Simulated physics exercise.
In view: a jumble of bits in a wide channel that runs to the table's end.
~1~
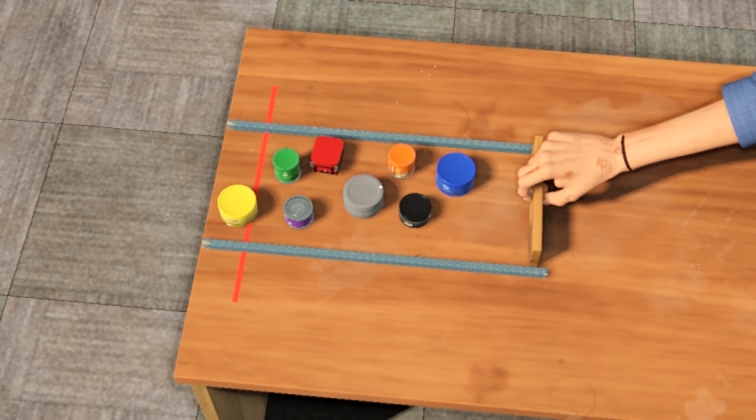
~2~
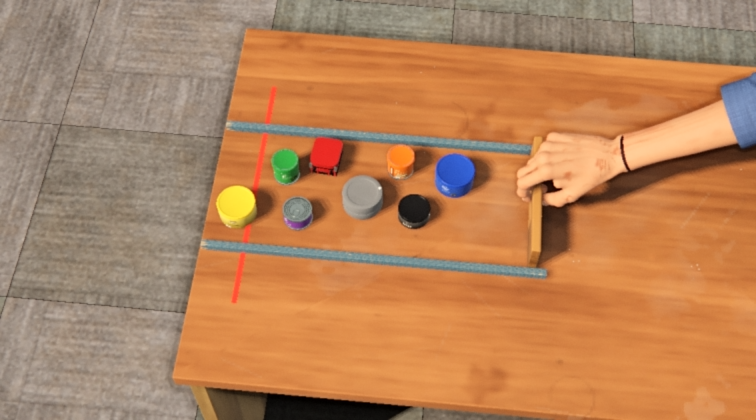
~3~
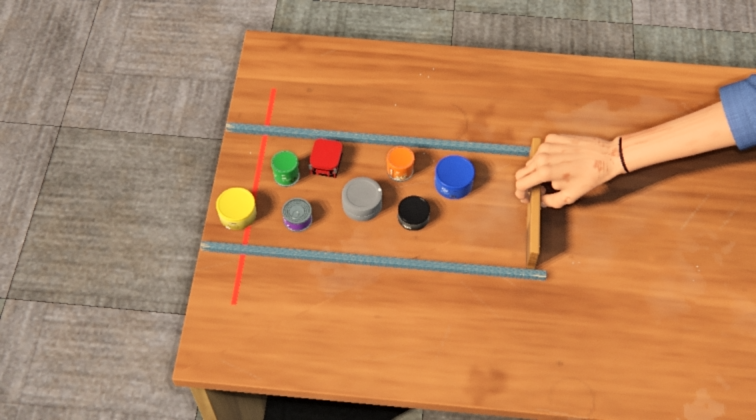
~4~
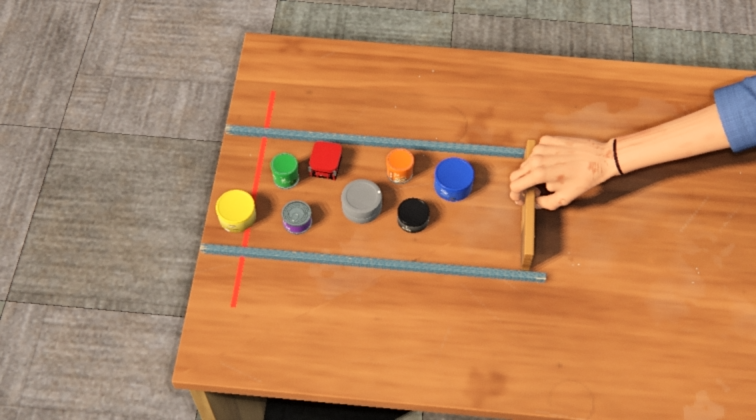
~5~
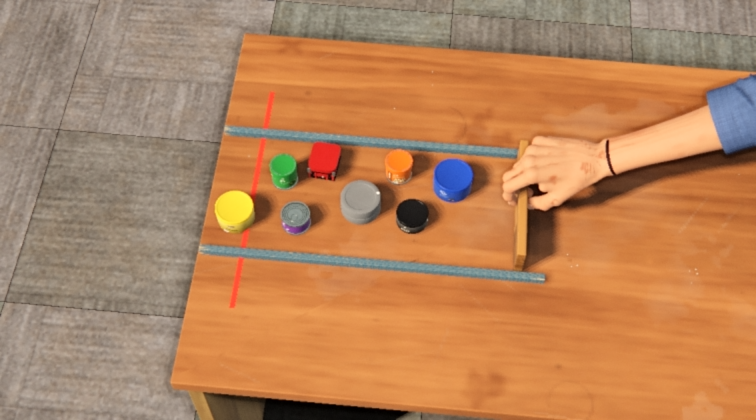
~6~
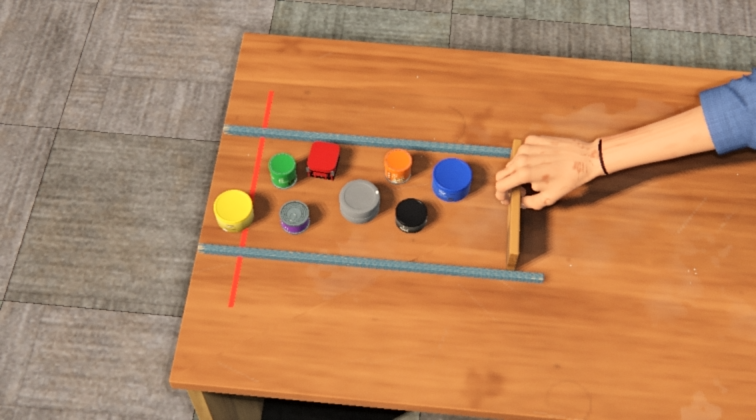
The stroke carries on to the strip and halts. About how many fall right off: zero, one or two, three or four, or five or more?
Here the number that fall off is three or four.
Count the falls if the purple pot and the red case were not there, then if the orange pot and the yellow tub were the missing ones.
It would be 2 and 2.
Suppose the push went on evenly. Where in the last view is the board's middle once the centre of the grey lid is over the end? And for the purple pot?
About (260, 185), and (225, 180) for the other.
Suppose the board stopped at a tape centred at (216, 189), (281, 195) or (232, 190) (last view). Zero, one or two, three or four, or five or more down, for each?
The falls would be five or more; none; 3 or 4.
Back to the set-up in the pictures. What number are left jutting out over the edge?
That would be 0.
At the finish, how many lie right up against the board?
It touches 4.
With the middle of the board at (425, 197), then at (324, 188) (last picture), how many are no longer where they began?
By then 3, and 7.
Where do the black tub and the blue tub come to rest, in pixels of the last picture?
About (233, 206), and the other about (236, 168).
Early on, none off yet; yellow tub at rest near (234, 211); green tin at rest near (283, 171); purple pot at rest near (295, 218).
A while later, none off yet; yellow tub at rest near (234, 211); green tin at rest near (283, 171); purple pot moving near (291, 220).
Further along, none off yet; yellow tub travelled a little near (218, 217); green tin travelled well along near (238, 166); purple pot travelled about its own width near (264, 234).
Finally, the number that fall off is three or four; lost, grey lid, red case, green tin and yellow tub.
